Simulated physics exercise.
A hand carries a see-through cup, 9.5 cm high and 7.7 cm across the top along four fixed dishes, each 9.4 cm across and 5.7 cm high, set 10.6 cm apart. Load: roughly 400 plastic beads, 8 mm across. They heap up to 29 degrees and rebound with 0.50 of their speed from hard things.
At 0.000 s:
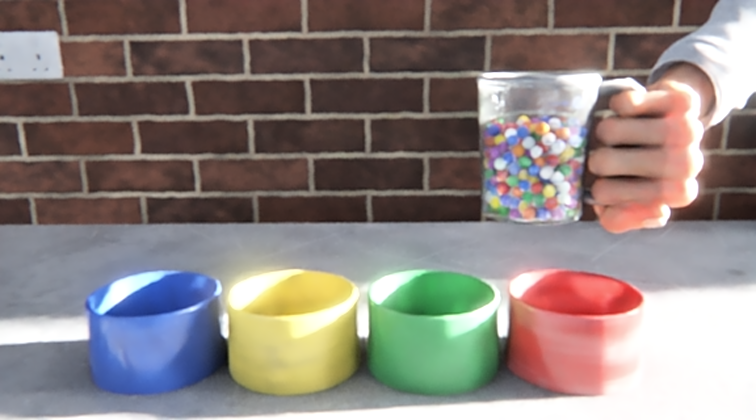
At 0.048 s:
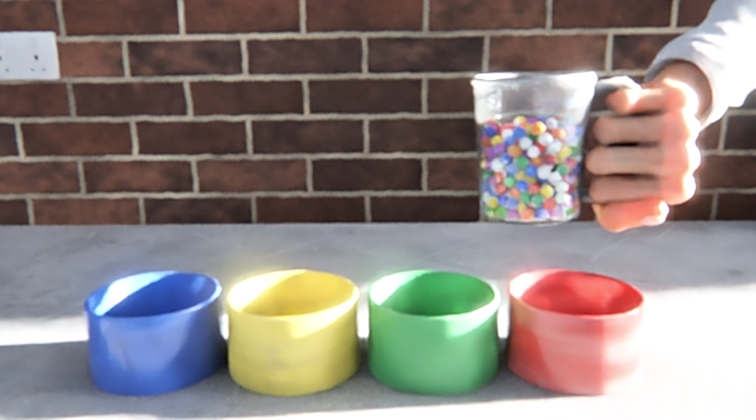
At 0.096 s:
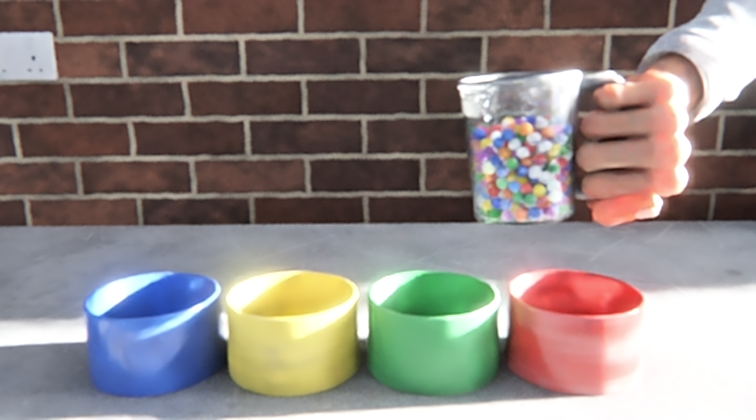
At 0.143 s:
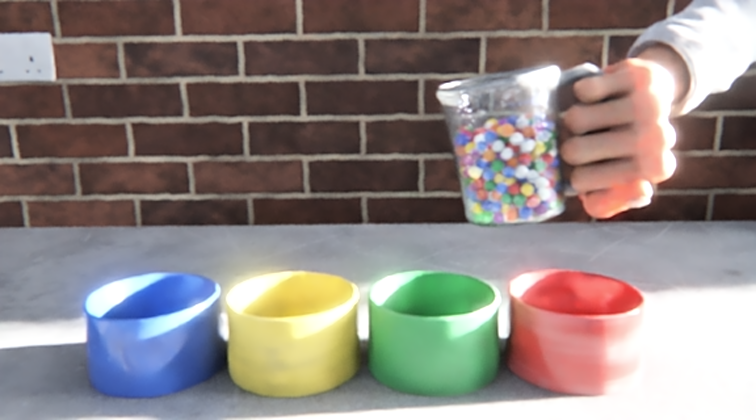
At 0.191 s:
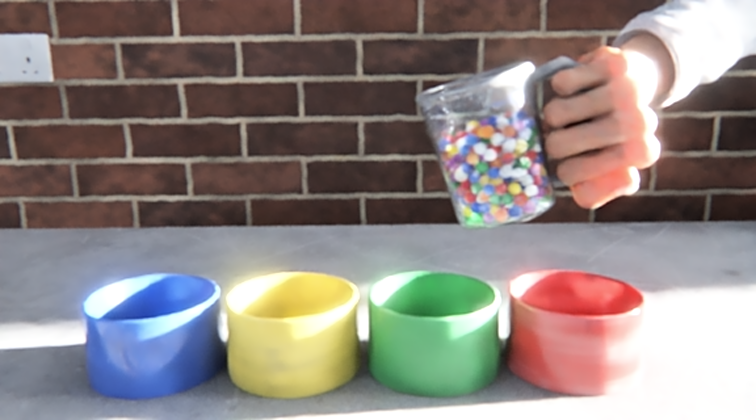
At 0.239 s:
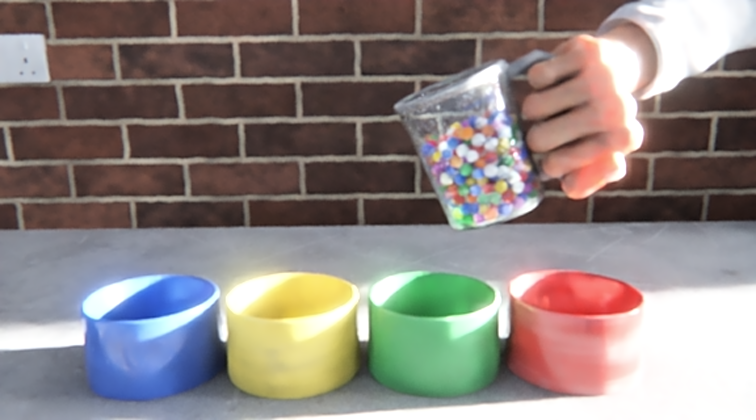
Hand moving a clear cup of multicoloured beads left and tilting it above blue, yellow, green and red dishes.
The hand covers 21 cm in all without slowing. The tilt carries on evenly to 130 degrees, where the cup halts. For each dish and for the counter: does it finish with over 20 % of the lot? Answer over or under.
Red under, blue over, green under, yellow under, counter under.
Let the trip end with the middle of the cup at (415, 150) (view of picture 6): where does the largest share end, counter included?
The winner: Yellow.
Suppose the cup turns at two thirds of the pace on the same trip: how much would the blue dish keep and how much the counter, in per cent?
In that case blue 100, counter 0.
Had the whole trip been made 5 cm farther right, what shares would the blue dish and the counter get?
In that case blue 30, counter 20.
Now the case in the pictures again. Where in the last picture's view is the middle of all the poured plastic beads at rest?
Around (157, 333).
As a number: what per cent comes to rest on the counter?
About 0 per cent.
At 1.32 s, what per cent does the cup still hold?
Some 0 per cent of the load.
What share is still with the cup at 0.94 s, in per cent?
About 90 per cent.
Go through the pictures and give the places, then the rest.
The first picture shows cup at (534, 146), tilt 0 degrees, lip at (481, 78), moved 0.0 cm; middle of the pieces at (530, 169); red dish at (575, 292); green dish at (433, 293); yellow dish at (293, 293); blue dish at (155, 294).
The second picture shows cup at (531, 146), tilt 1 degrees, lip at (476, 79), moved 0.2 cm; middle of the pieces at (528, 169).
The third picture shows cup at (521, 146), tilt 5 degrees, lip at (462, 83), moved 0.9 cm; middle of the pieces at (519, 169).
The fourth picture shows cup at (506, 147), tilt 10 degrees, lip at (441, 90), moved 2.0 cm; middle of the pieces at (507, 170).
The fifth picture shows cup at (490, 147), tilt 16 degrees, lip at (419, 98), moved 3.1 cm; middle of the pieces at (493, 170).
The sixth picture shows cup at (473, 147), tilt 22 degrees, lip at (397, 106), moved 4.3 cm; middle of the pieces at (479, 170); red dish at (575, 293); green dish at (433, 294); yellow dish at (292, 296); blue dish at (152, 297). Its pace works out near 125 degrees a second; the hand travels 24 cm a second.
After 0.66 s, tilt 74 degrees; cup holds 100 %.
After 0.94 s, tilt 109 degrees; cup holds 90 %, blue 5 %.
After 1.32 s, tilt 130 degrees; cup holds 0 %, blue 100 %.
At rest (1.8 s), red 0 %, blue 100 %, green 0 %, yellow 0 %, counter 0 %.
